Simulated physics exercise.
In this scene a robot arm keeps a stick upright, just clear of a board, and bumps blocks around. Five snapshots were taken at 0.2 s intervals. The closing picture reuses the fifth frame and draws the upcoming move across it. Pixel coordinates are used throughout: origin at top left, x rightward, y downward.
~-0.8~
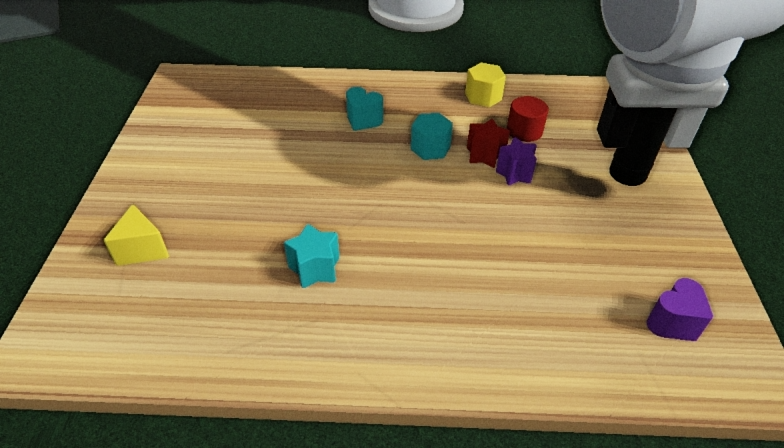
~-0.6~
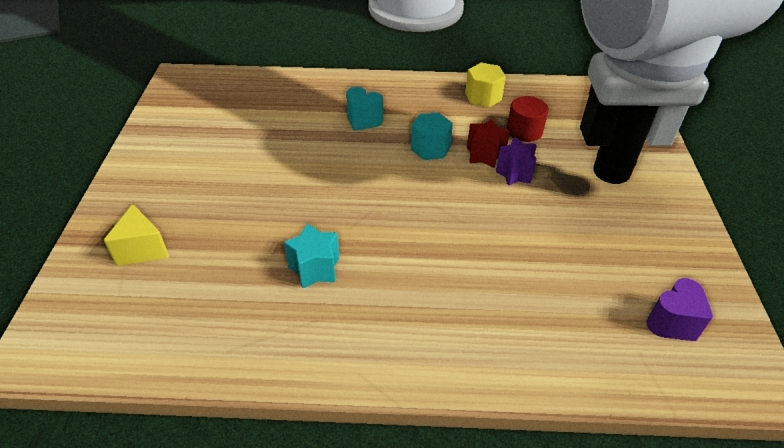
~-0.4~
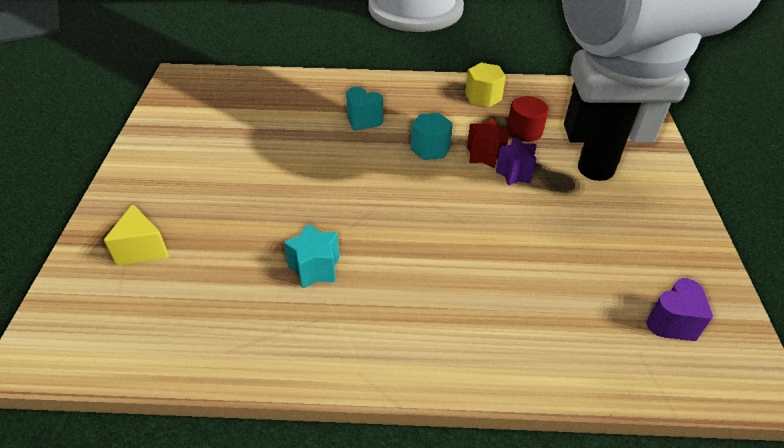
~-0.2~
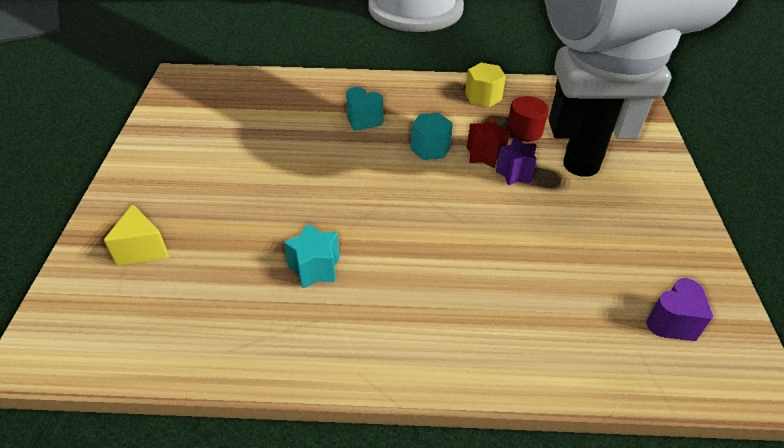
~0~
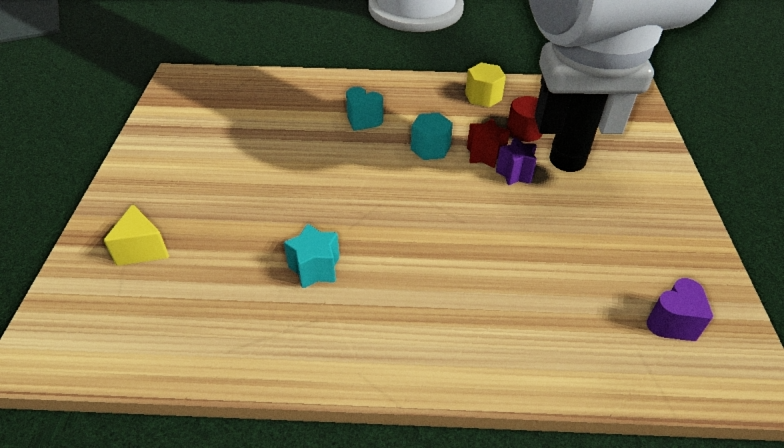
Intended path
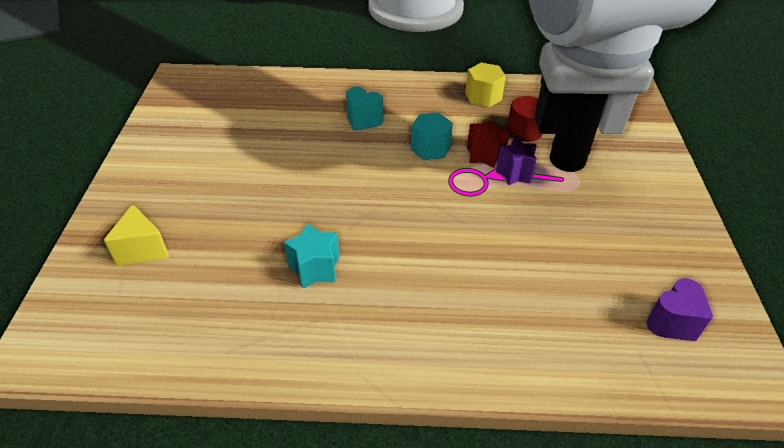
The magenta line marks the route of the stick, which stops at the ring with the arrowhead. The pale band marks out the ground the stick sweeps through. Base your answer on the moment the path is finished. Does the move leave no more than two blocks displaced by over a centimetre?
Going by the path, yes.
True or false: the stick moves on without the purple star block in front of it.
The statement is false.
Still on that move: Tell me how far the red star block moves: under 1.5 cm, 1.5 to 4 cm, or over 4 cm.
Range: 1.5 to 4 cm.
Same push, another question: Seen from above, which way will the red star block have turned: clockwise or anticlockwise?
It is turned clockwise.
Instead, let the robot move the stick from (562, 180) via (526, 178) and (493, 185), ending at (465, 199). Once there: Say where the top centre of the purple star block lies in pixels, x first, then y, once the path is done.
It should be at (455, 152) by then.
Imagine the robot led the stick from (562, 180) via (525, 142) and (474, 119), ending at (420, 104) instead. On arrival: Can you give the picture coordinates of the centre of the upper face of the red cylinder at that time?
I'd expect the centre of its top face to be at (513, 84).
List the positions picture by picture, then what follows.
In the first picture, stick's lower end at (627, 175); turquoise hexagonal block at (432, 123); red star block at (489, 130); purple star block at (520, 149).
In the second picture, stick at (611, 173); blocks still.
In the third picture, stick at (596, 170); blocks still.
In the fourth picture, stick at (581, 166); blocks still.
In the fifth picture, stick at (567, 161); turquoise hexagonal block at (432, 123); red star block at (489, 130); purple star block at (520, 149).
Drawn move, from (562, 180) via (529, 176) and (497, 174), ending at (468, 182).
The first path, step by step. One third of the way, stick at (532, 157); red star block at (485, 129), turned 15° clockwise; purple star block at (502, 148).
Two thirds of the way, stick at (500, 156); red star block at (470, 128), turned 65° clockwise; purple star block at (469, 148).
At the end, stick at (471, 164); turquoise hexagonal block still; red star block at (470, 127), turned 70° clockwise; purple star block at (440, 151).
